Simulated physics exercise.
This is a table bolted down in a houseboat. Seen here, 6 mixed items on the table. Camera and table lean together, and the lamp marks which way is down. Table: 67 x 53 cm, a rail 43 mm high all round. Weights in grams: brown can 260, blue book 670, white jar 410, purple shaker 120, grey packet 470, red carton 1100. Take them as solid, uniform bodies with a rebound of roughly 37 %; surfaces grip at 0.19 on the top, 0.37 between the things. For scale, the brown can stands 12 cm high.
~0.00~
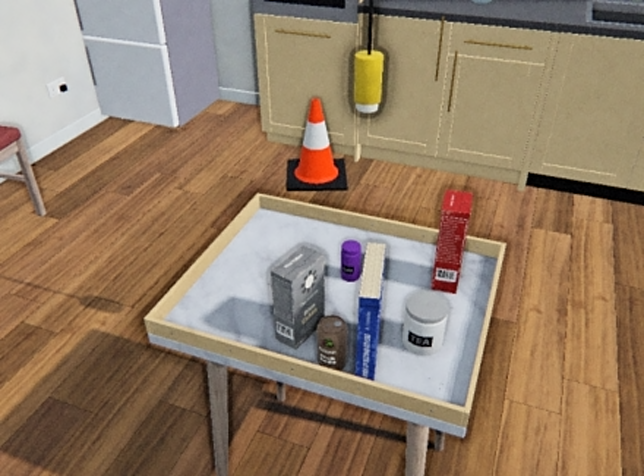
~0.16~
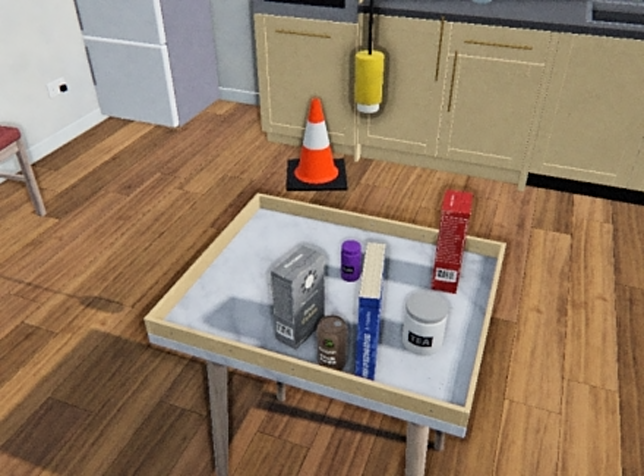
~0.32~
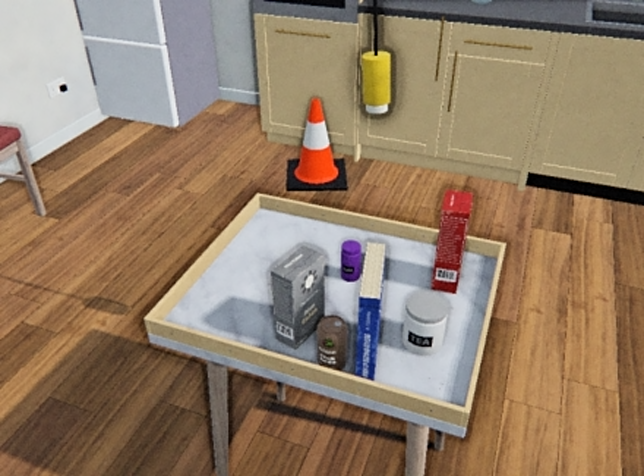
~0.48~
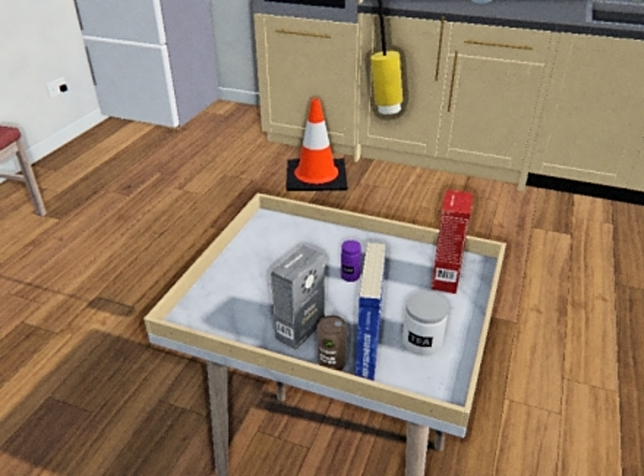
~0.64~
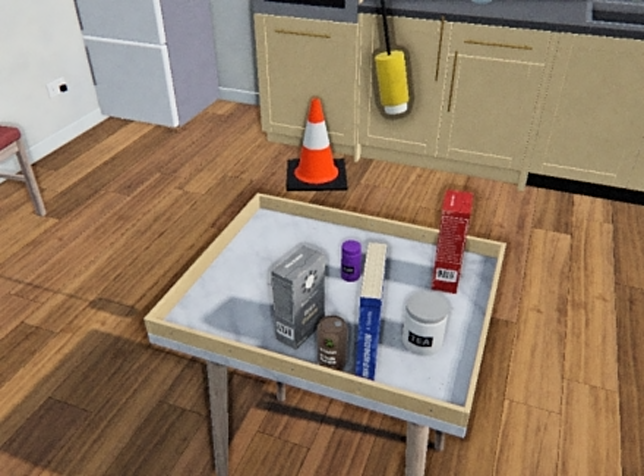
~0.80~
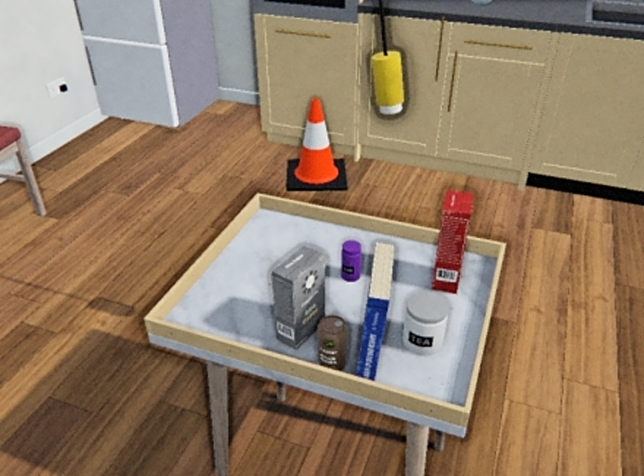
In a kitchen with a wooden floor, six items stand on a railed table in front of an orange cone. A yellow cylinder hanging from a cord by the cupboards swings slightly right, then drifts back a little, as the blue book leans slightly right and the other items keep their places.
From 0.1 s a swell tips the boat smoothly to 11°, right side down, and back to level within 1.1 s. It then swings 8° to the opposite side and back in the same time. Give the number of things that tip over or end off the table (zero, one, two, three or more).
Lost: Just one.
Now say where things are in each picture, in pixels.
Boat level; brown can (332, 345); blue book (370, 314), in the first picture.
Boat level; grey packet (299, 298); red carton (451, 243), in the second picture.
Boat heeled 4°, right side down; white jar (425, 324); purple shaker (351, 261), in the third picture.
Boat heeled 9°, right side down; grey packet (299, 298); red carton (451, 243), in the fourth picture.
Boat heeled 11°, right side down; white jar (425, 324); purple shaker (351, 261), in the fifth picture.
Boat heeled 9°, right side down; brown can (333, 345); blue book (375, 314) tipped 4° from how it sat, in the sixth picture.
After 1.10 s, boat heeled 1°, right side down; blue book tipped 38° from how it sat near (403, 321).
After 1.70 s, boat heeled 8°, left side down; blue book tipped 60° from how it sat near (396, 330); white jar slid 5 cm.
After 2.00 s, boat heeled 5°, left side down; blue book tipped 64° from how it sat near (373, 326); brown can slid 6 cm near (303, 340); white jar slid 5 cm.
After 2.20 s, boat level; blue book on its side near (366, 336); brown can slid 8 cm near (295, 339); white jar slid 5 cm.
At rest (2.8 s), tipped over on the table, blue book; not toppled but over 5 cm from the start, brown can; the other 4 in place, give or take 5 cm. Seen from the same camera at the end, brown can near (295, 339), blue book near (366, 340).
